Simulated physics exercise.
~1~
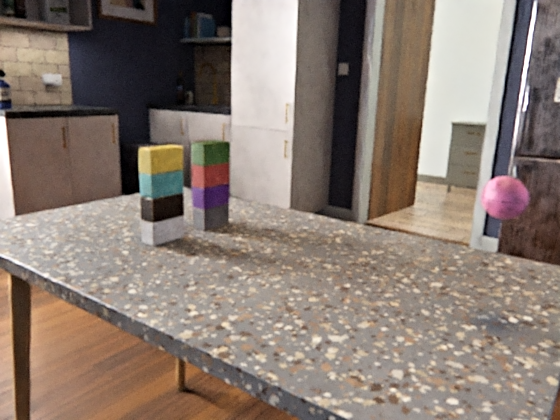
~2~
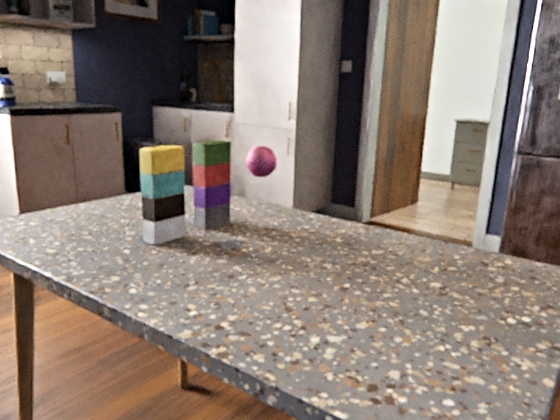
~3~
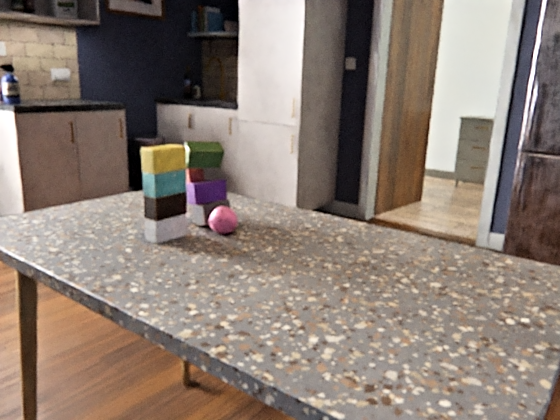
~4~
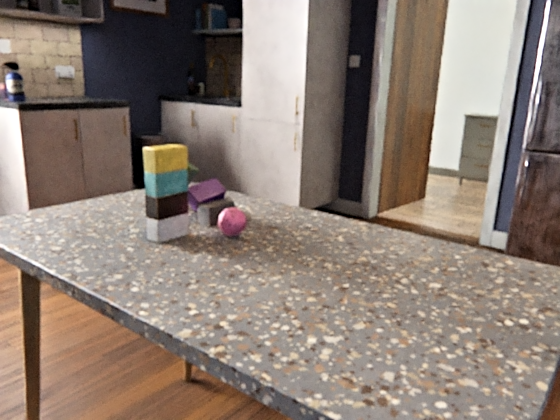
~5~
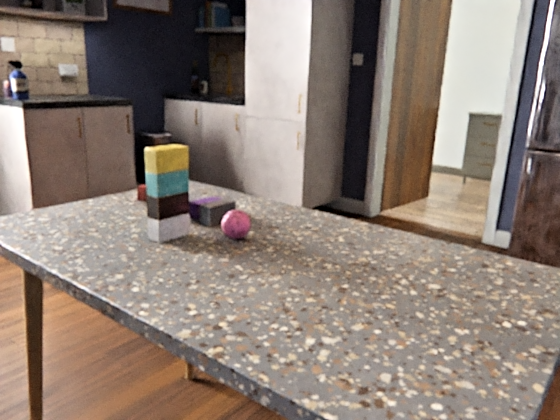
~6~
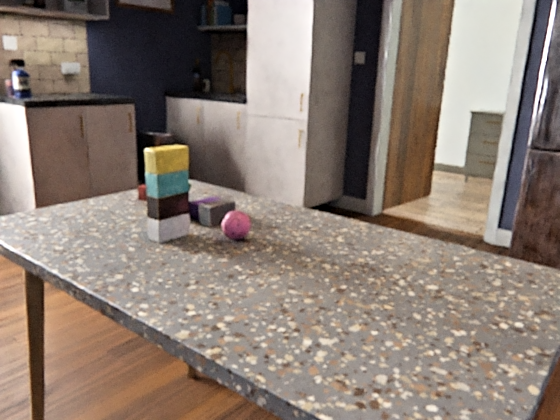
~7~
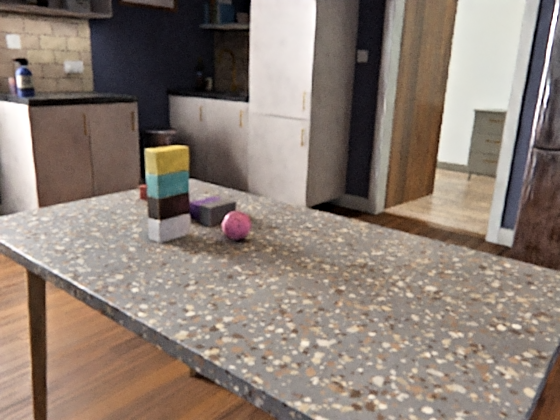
A speckled grey table stands in a kitchen, seen from slightly above, with two block stacks near its far left side. The nearer stack is yellow, turquoise, black and white from the top, while the one behind is green, red, purple and grey. A pink ball flies in from the right and strikes the rear stack, whose upper blocks lean left and topple as the view drifts slightly. The ball settles beside the stacks. Finally, the red and purple blocks lie on the table, the green one is out of sight, and the nearer stack still stands.
